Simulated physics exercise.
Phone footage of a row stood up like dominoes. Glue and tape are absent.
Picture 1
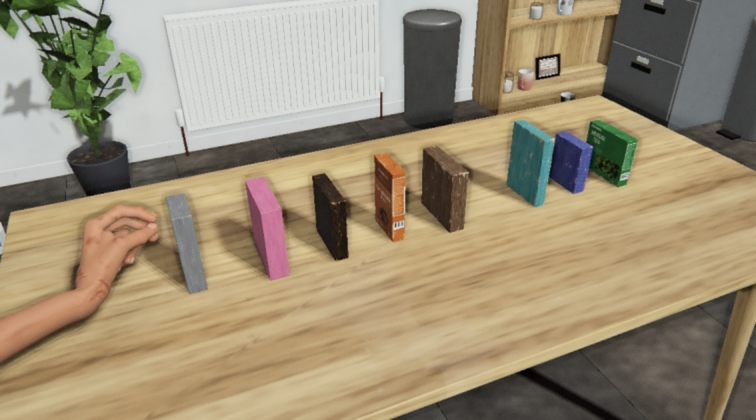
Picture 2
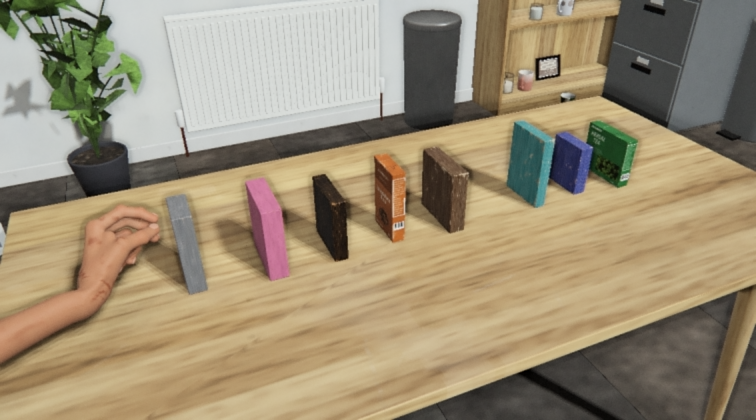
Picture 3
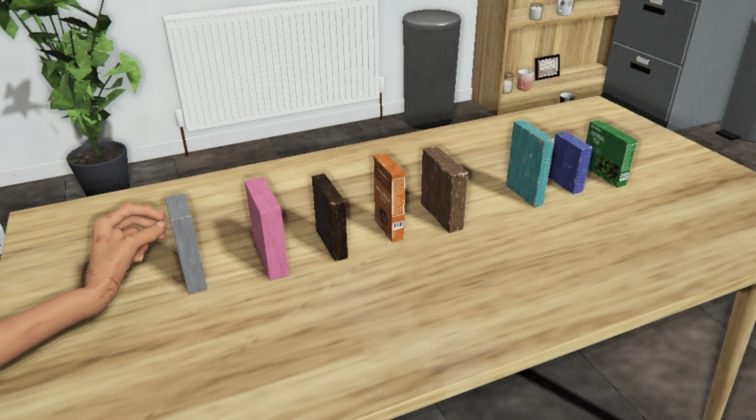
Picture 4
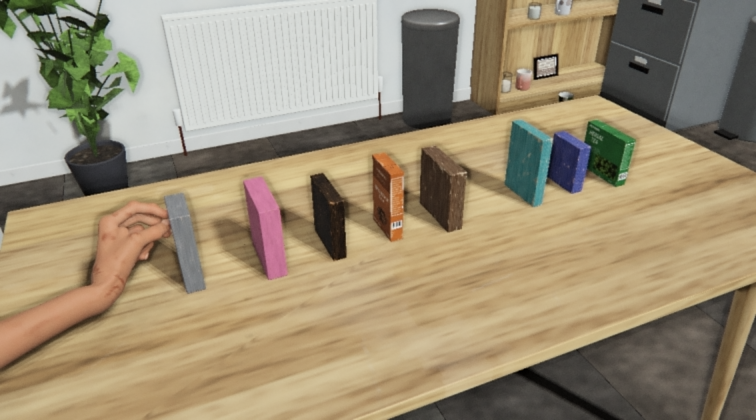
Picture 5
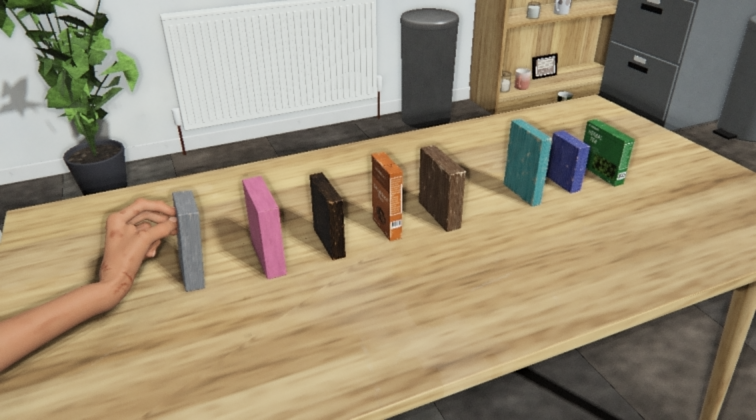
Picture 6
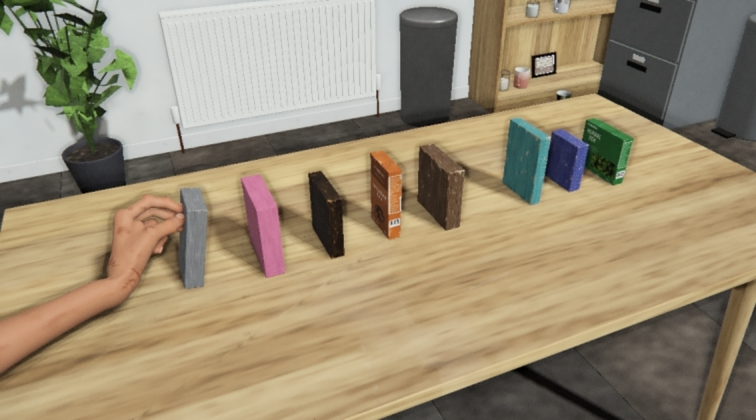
On a wooden table in a room with a radiator and a potted plant, nine upright blocks and boxes stand in a spaced row, a hand beside the grey one at the left end. The hand moves right, touches the grey board and pushes it slightly toward the pink block.
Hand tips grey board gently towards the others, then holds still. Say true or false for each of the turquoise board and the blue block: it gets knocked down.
Turquoise board - false; blue block - false.
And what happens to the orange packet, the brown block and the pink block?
At the end the orange packet is standing, the brown block is standing, and the pink block has fallen.
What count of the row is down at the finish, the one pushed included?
3.
Then, 0.40 s after the last picture, grey board 73° over; pink block tipped 38° from how it was.
Then, 0.60 s after the last picture, grey board 89° over; black block on its side; pink block on its side; orange packet tipped 5° from how it was.
Then, 1.20 s after the last picture, grey board 90° over; black block on its side; pink block on its side; orange packet slid about its own width.
At rest, tipped over on the table, pink block and black block; moved from the start, orange packet; the other 3 in place. Seen from the same camera at the end, turquoise board near (525, 161), blue block near (565, 161).
